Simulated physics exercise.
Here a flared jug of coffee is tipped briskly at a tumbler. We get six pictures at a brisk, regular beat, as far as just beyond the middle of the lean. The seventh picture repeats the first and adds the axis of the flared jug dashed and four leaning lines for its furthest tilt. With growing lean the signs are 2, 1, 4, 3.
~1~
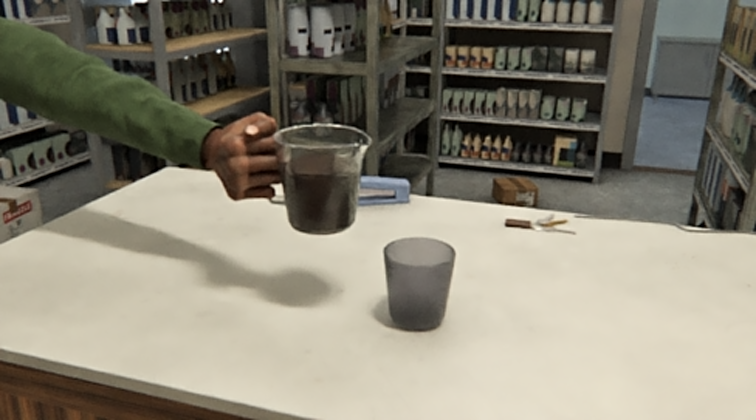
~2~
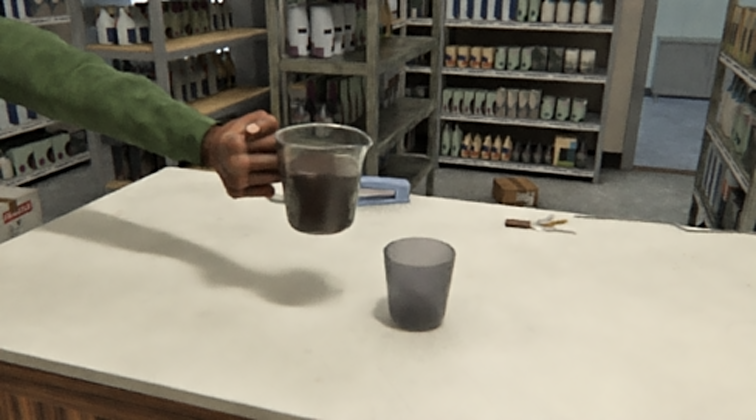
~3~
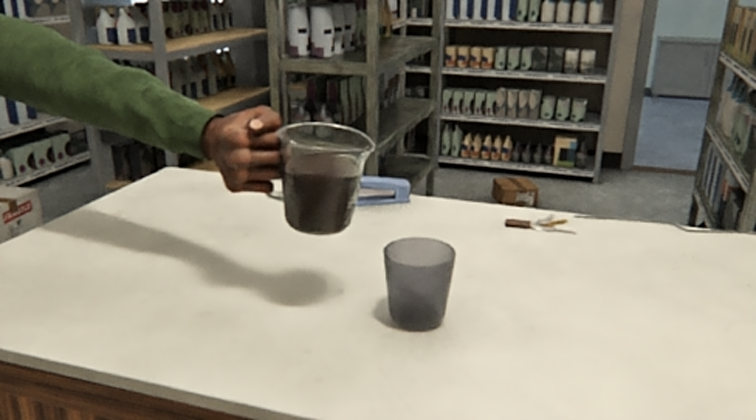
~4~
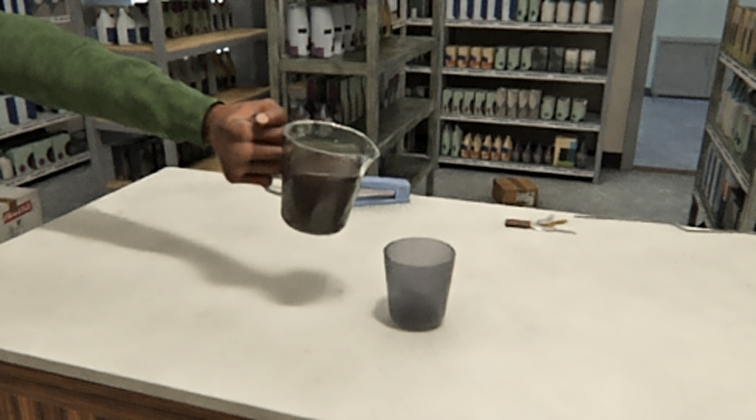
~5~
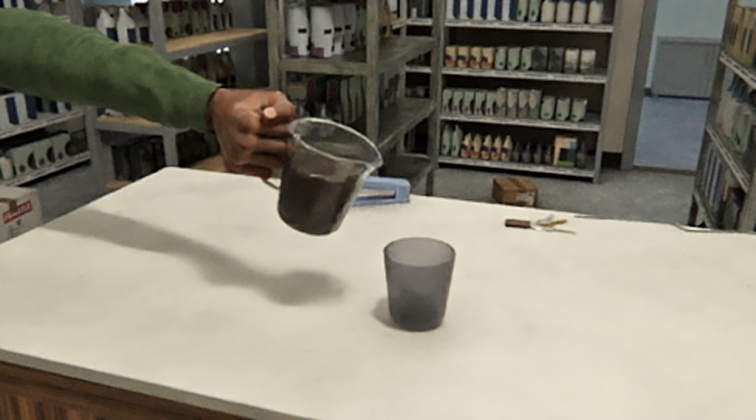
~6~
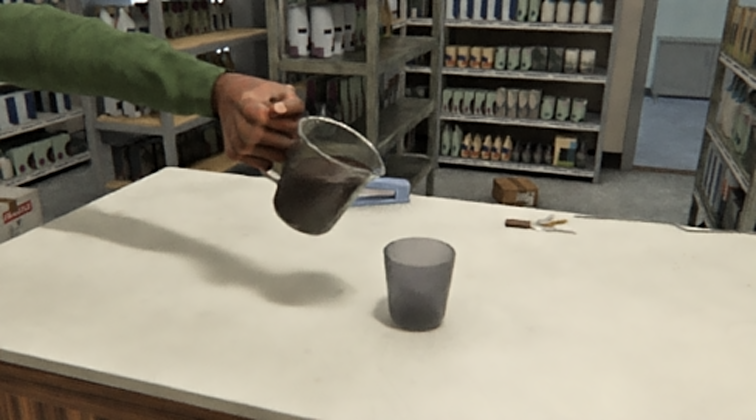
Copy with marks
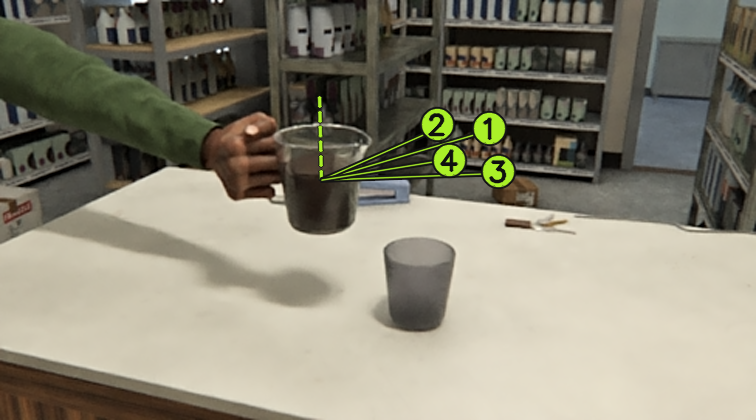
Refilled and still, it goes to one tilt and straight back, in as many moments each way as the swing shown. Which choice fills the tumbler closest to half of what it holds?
Best: 2.
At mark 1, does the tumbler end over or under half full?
Over.
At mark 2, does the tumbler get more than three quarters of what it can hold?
No, less.
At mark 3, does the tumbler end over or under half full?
Over half.
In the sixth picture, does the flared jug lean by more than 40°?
No.
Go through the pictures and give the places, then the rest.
Upright, lip at (369, 142); rim of the tumbler round (420, 251); nothing has left yet, in the first picture.
Upright, lip at (370, 144); nothing has left yet, in the second picture.
Tipped about 6°, lip at (373, 148); nothing has left yet, in the third picture.
Tipped about 12°, lip at (377, 155); nothing has left yet, in the fourth picture.
Tipped about 20°, lip at (380, 164); nothing has left yet, in the fifth picture.
Tipped about 29°, lip at (383, 173); nothing has left yet, in the sixth picture.
In lime, 1 at (473, 135); 2 at (423, 135); 3 at (481, 174); 4 at (432, 162).
Choosing 1, the tumbler ends with about 71 % of what it can hold.
Choosing 2, the tumbler ends with about 53 % of what it can hold.
Choosing 3, the tumbler is filled to the brim; 3 % of the coffee is spilt.
Choosing 4, the tumbler ends with about 87 % of what it can hold.
